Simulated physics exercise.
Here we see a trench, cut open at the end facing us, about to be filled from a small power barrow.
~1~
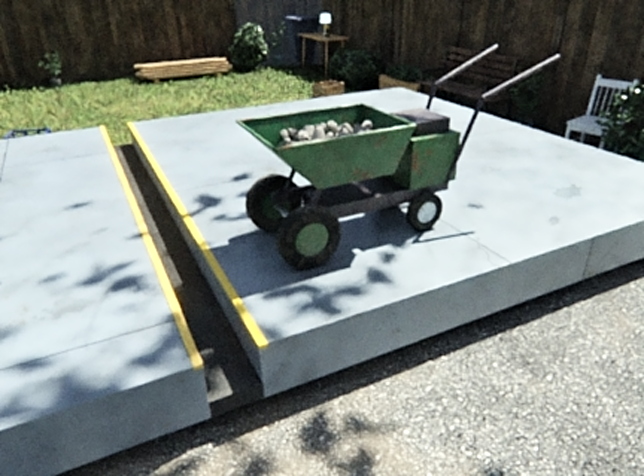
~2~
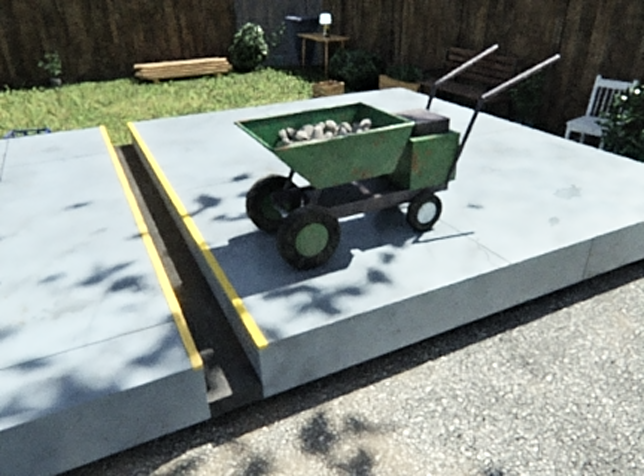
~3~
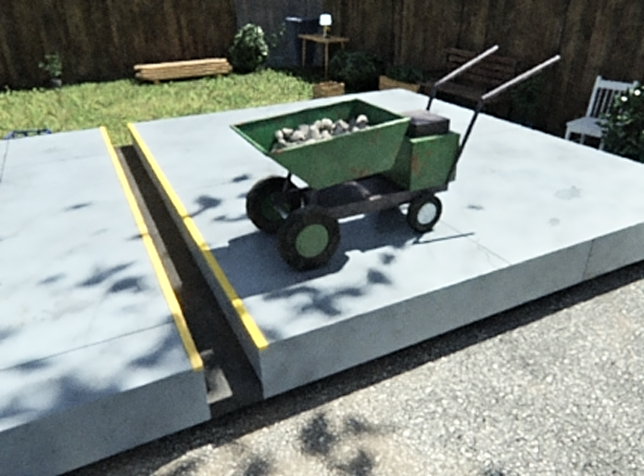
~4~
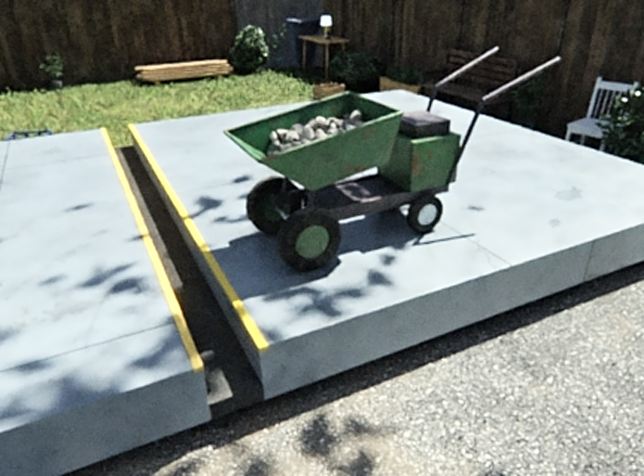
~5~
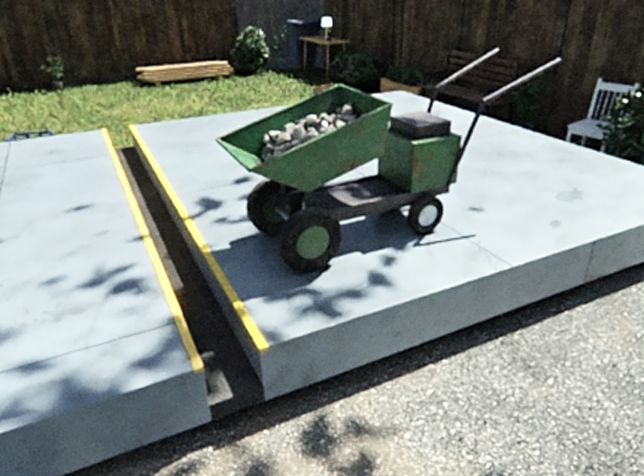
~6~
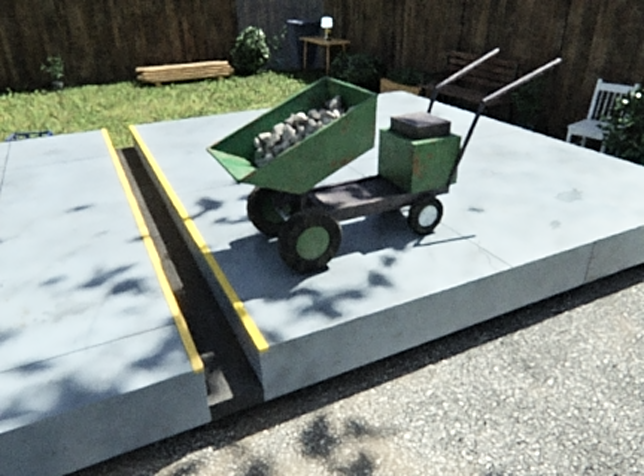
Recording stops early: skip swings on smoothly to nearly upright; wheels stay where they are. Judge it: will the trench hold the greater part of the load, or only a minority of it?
The trench is left with most of the load.
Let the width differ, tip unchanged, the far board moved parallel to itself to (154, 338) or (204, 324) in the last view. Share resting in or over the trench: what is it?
100 % then 40 %, roughly.
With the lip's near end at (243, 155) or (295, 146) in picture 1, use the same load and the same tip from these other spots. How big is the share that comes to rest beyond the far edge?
70 % for the first, 0 % for the second.
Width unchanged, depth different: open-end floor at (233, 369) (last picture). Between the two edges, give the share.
Close to 50 per cent, I reckon.
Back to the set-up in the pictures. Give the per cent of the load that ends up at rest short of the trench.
Roughly 0 percent.
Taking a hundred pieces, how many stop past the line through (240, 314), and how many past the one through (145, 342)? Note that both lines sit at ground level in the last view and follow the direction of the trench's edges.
Close to 100 and 10 per cent respectively.
Soon after the last picture, skip tipped steeply; all in the skip.
A little later, skip tipped right over; about half in the skip; about a third in or heaped over the trench; a small part beyond it.
Later still, skip tipped right over; most in or heaped over the trench; about a quarter beyond it.
At rest, skip tipped right over; most in or heaped over the trench; about a quarter beyond it.
